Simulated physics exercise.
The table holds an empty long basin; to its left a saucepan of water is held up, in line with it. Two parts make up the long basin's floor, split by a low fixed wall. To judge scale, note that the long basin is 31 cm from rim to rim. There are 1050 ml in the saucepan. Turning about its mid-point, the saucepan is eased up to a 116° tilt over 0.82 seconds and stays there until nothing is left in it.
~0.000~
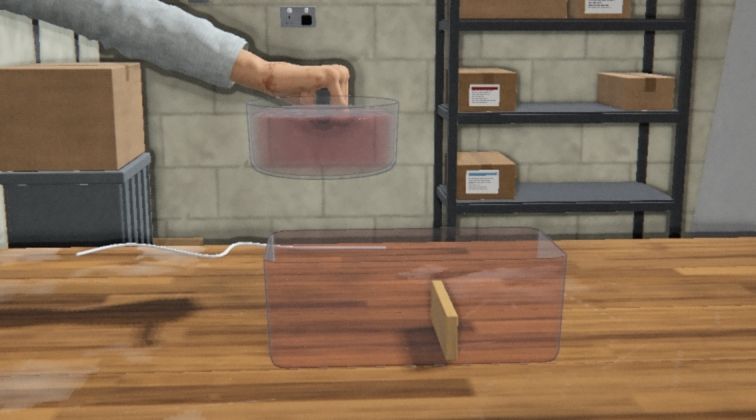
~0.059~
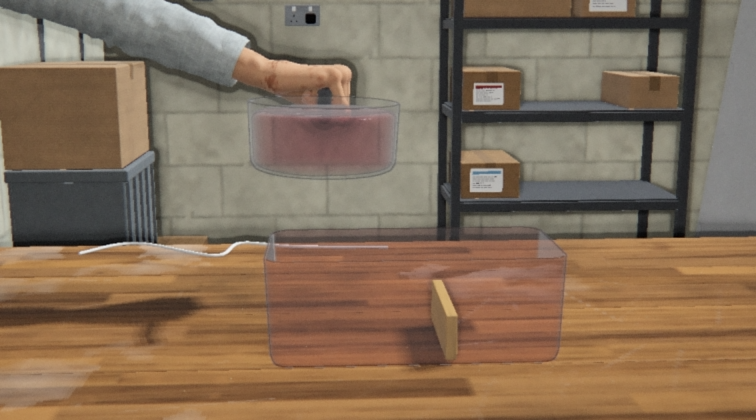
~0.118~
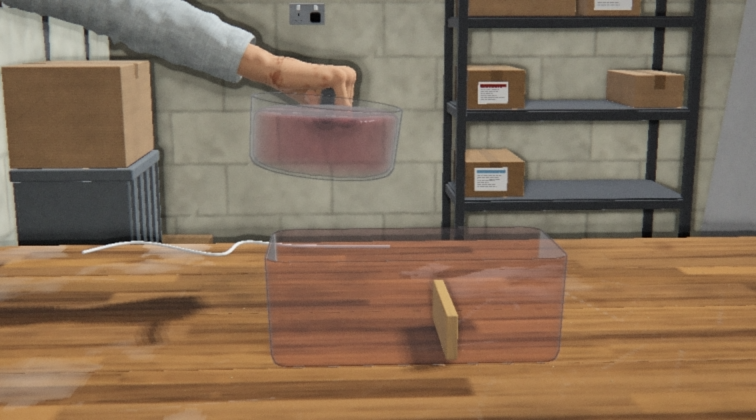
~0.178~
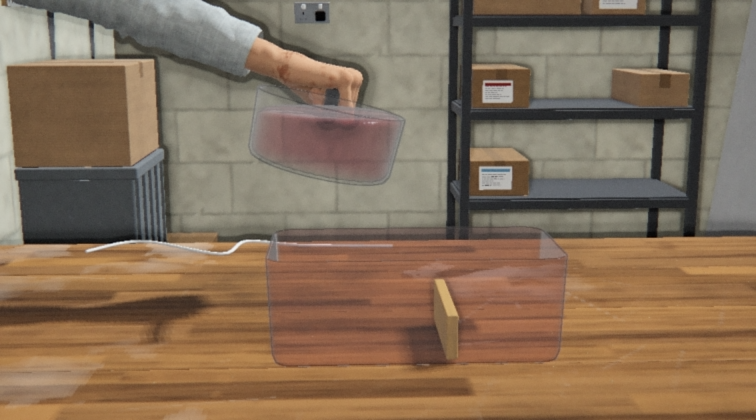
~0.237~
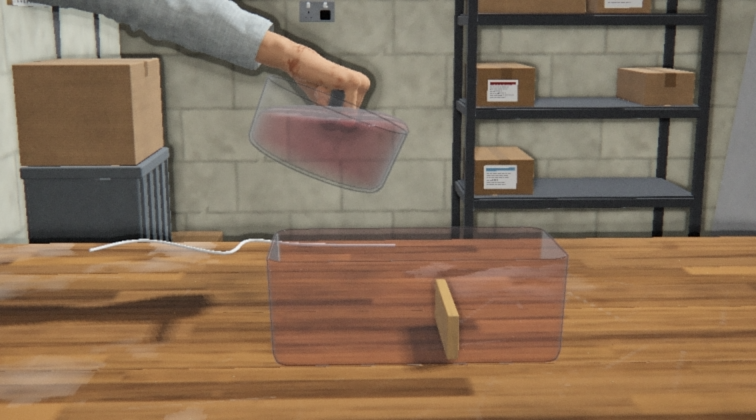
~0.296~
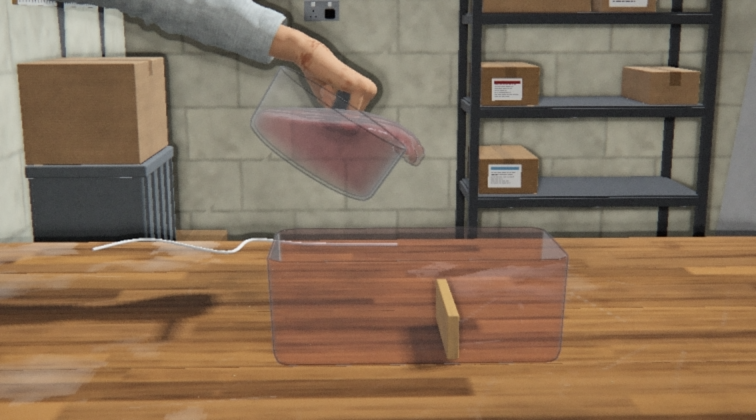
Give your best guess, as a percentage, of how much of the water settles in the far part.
I would say 40 per cent of it settles there.
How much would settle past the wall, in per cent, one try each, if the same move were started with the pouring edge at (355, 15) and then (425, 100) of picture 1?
25 and 55 %.
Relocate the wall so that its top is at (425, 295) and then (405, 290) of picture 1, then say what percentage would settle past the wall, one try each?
In turn about 55 and 70 per cent.
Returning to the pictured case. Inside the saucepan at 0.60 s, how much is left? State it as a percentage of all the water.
At that time about 16 in a hundred parts are still held.
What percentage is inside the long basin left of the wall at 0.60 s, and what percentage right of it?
About 18 % left, 40 % right.
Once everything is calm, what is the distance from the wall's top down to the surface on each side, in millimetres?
Close to 24 mm left and close to 20 mm right.
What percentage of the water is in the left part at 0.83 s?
Roughly 48 per cent.
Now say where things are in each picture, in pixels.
Tilt 0°; pouring edge (397, 103); surface from (250, 112) to (394, 112); the long basin's rim runs from (268, 248) to (552, 243); the wall's top is at (444, 299), in the first frame.
Tilt 1°; pouring edge (398, 105); surface from (252, 112) to (395, 112), in the second frame.
Tilt 6°; pouring edge (401, 111); surface from (254, 111) to (398, 114), in the third frame.
Tilt 13°; pouring edge (404, 121); surface from (257, 111) to (402, 116), in the fourth frame.
Tilt 22°; pouring edge (406, 134); surface from (257, 113) to (406, 126); 3 per cent is over the edge, in the fifth frame.
Tilt 33°; pouring edge (405, 150); surface from (255, 112) to (400, 135); 9 per cent is over the edge, in the sixth frame.
By 0.60 s the tilt is 97° and 16 per cent is still to pour, 17 is left of the wall and 39 right of it.
By 0.83 s the tilt is 116° and 2 per cent is still to pour, 49 is left of the wall and 35 right of it.
By 1.06 s the tilt is 116° and 0 per cent is still to pour, 56 is left of the wall and 42 right of it.
By 1.32 s the tilt is 116° and 0 per cent is still to pour, 58 is left of the wall and 40 right of it.
At rest 58 per cent lies left of the wall, 40 right of it and 2 outside.
